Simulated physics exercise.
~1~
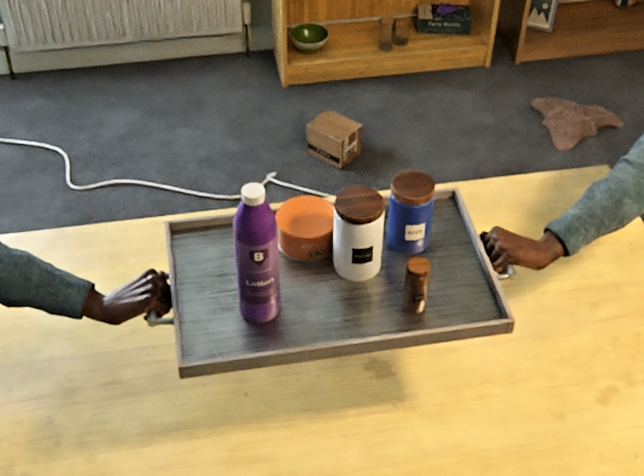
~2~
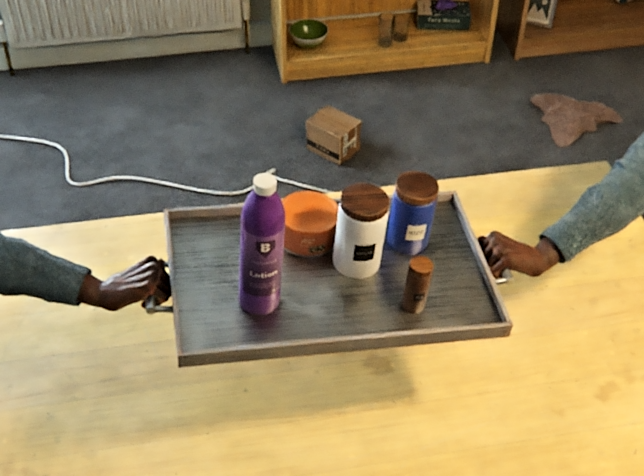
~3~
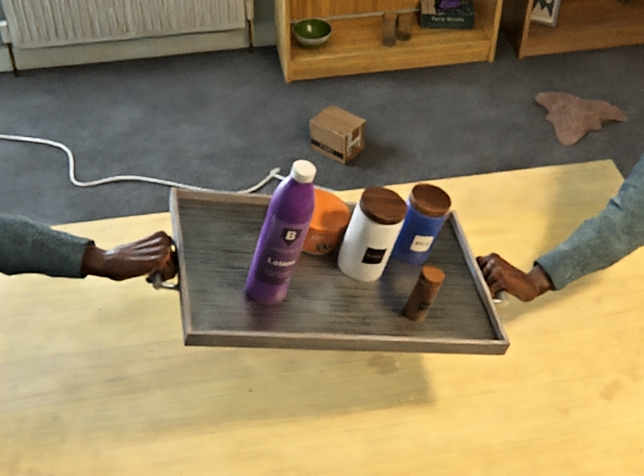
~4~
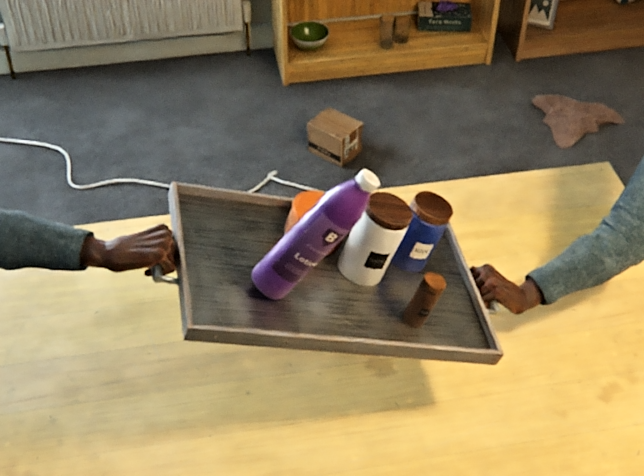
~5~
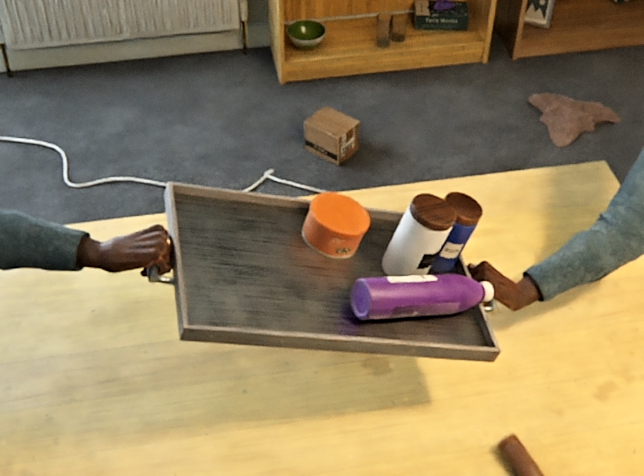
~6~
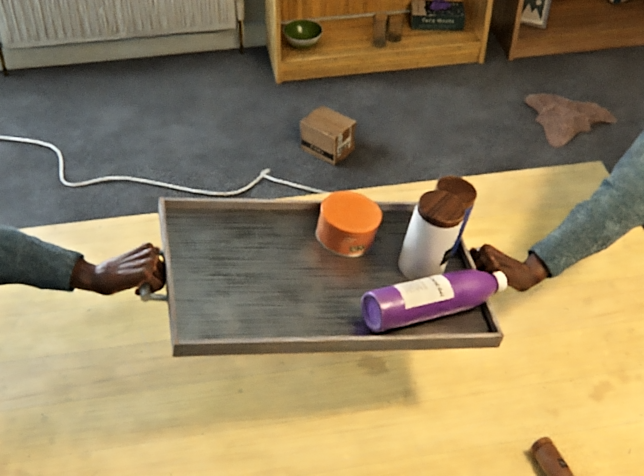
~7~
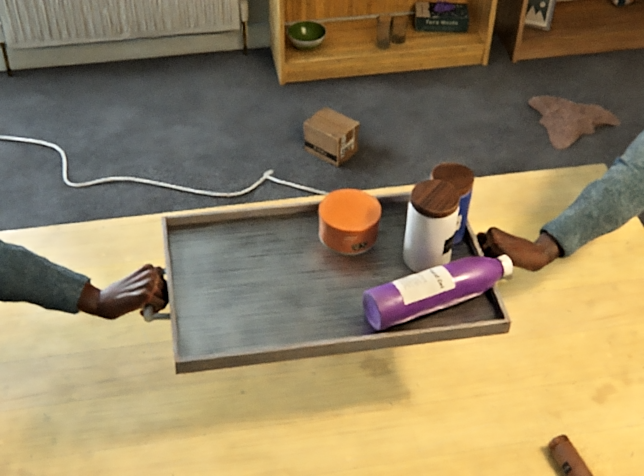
In this clip, two hands tilt a tray of containers down to the right; the purple bottle topples, the small brown shaker drops onto the table, and the orange tub and white and blue jars slide right, staying upright on the levelled tray beside the fallen bottle.
